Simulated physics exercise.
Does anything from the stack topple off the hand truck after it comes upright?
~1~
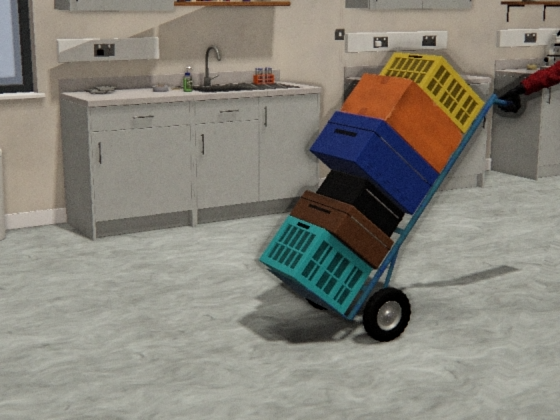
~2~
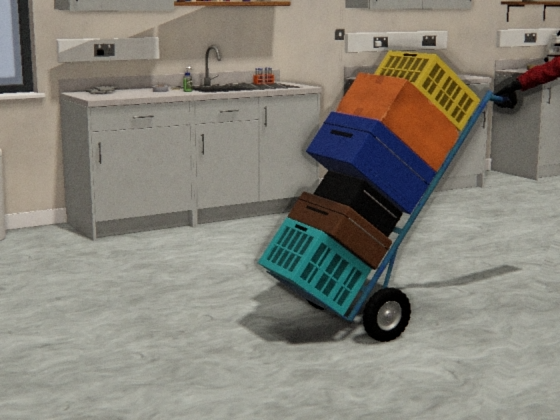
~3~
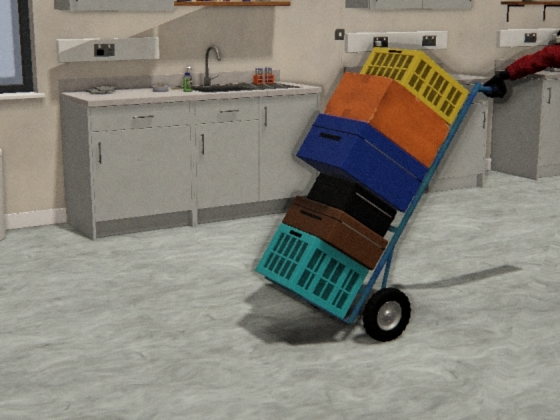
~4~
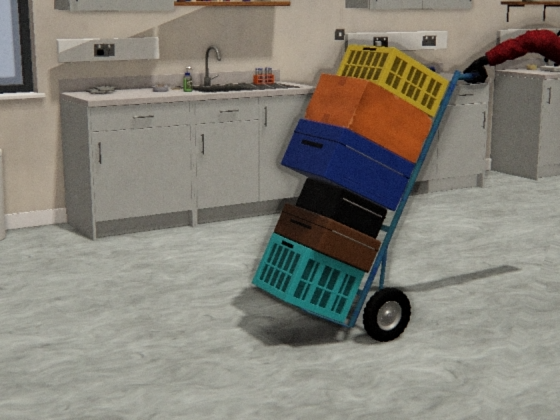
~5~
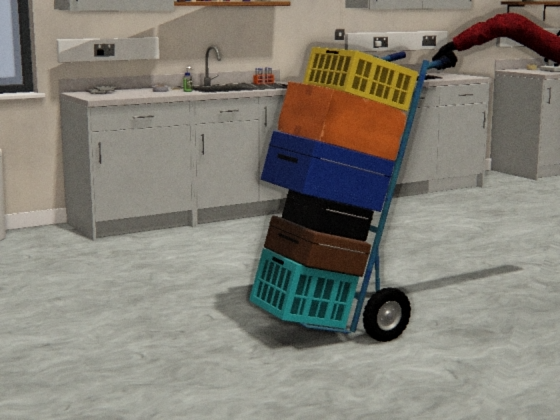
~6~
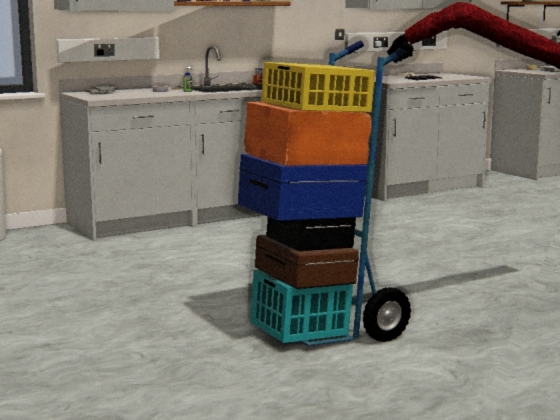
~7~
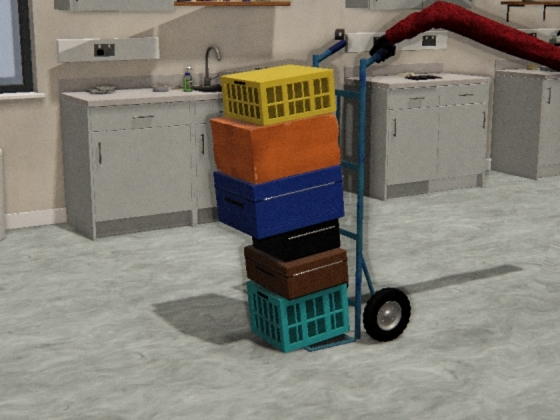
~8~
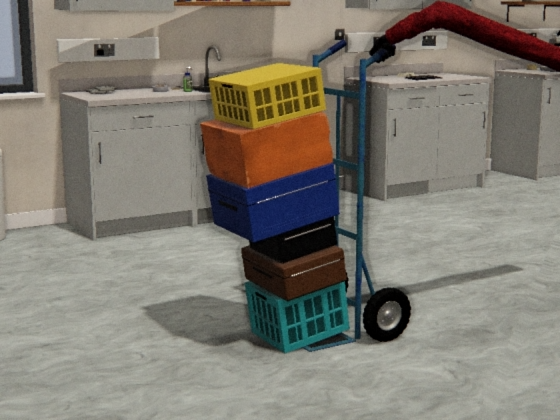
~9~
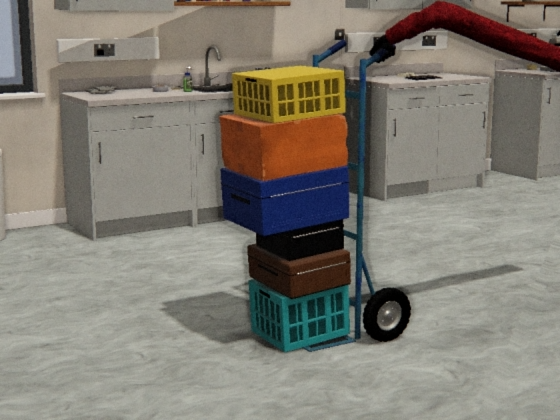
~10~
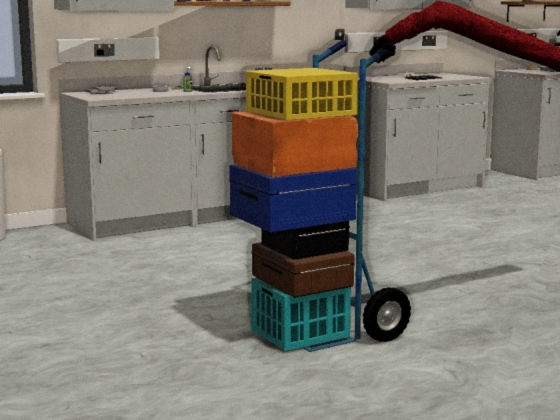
No, nothing topples off. The stack tips forward when the truck stops, then rocks back, and all the crates and boxes are still piled up at the end.
